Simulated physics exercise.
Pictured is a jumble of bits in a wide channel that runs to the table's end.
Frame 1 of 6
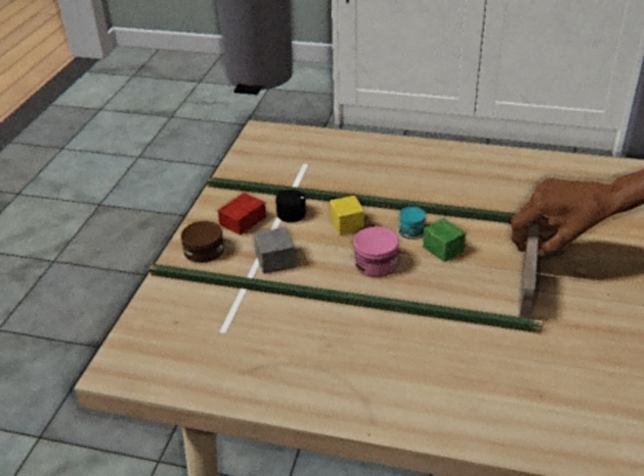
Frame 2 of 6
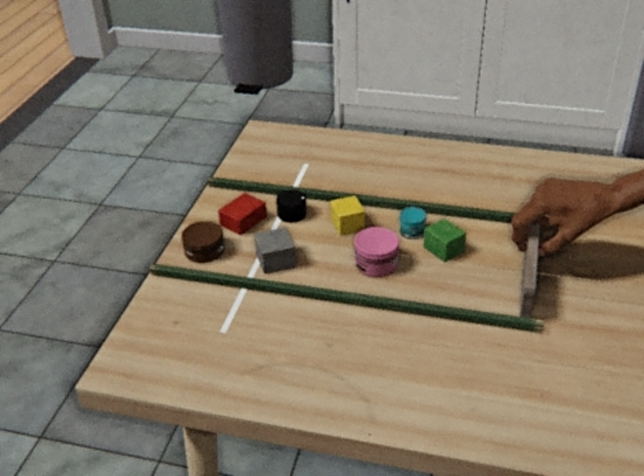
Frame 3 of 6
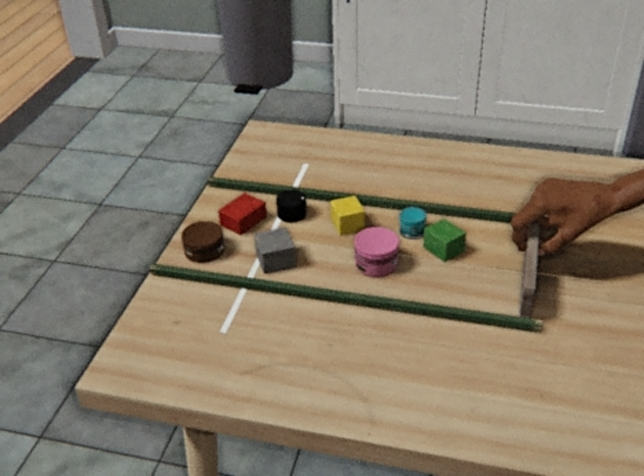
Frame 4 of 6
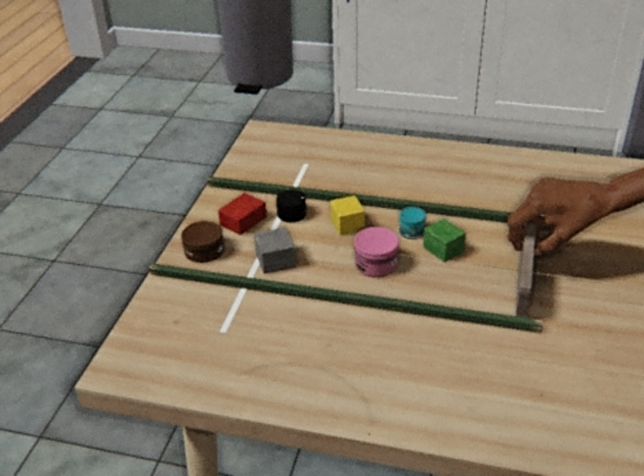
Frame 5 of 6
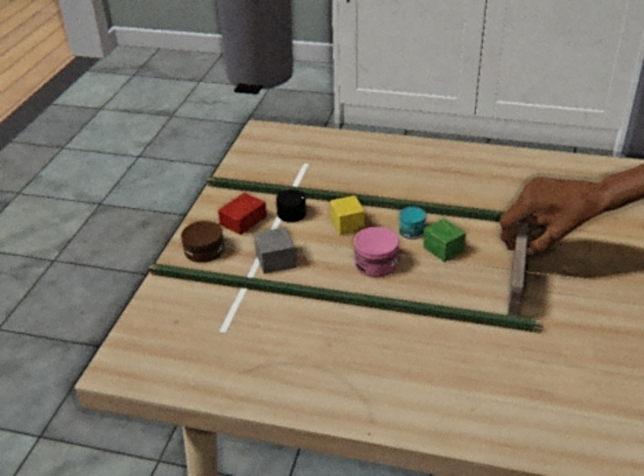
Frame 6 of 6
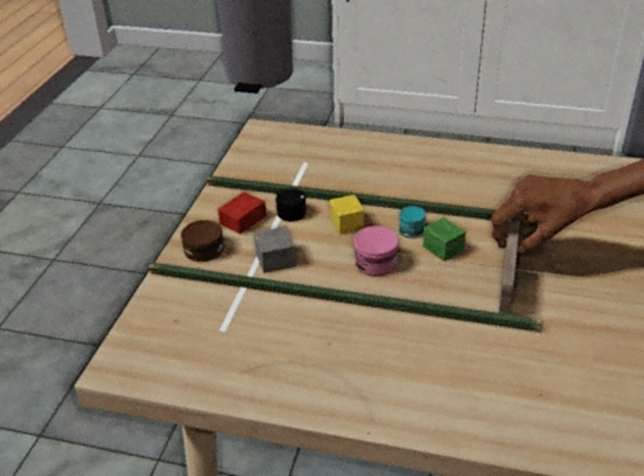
At first, a hand holds a small upright board at the right end of a channel between two green strips on a wooden table, with colourful blocks and round tubs scattered to its left. The hand then slides the board slightly left, while the pieces stay still, untouched.
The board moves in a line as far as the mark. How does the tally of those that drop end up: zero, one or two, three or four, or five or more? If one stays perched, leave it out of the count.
The tally ends at zero.
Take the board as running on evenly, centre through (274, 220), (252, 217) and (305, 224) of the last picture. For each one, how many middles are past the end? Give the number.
0, 1 and 0.
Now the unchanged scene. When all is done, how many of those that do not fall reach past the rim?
I'd put it at 1.
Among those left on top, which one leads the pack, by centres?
That would be the brown tub.
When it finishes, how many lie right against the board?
3.
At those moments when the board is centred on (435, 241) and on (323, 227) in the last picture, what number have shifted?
Tally: 2; 6.
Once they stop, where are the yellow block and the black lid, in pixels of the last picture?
Look around (247, 206) for the first and around (246, 191) for the second.
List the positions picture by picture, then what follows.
The first frame shows brown tub (203, 242); red block (242, 214); black lid (291, 206); board (530, 254); tape (270, 237).
The second frame shows red block (243, 214); yellow block (348, 216).
The third frame shows black lid (292, 206); turquoise tin (413, 223).
The fourth frame shows brown tub (203, 242); green block (444, 240).
The fifth frame shows red block (243, 213); board (520, 253).
The sixth frame shows brown tub (203, 241); red block (242, 212); black lid (291, 205); board (511, 251); tape (270, 236).
Soon after, none off yet; brown tub at rest near (203, 241); red block at rest near (242, 212); black lid at rest near (291, 205).
After that, none off yet; brown tub at rest near (203, 241); red block at rest near (242, 212); black lid moving near (284, 204).
In the end, the number that fall off is zero.
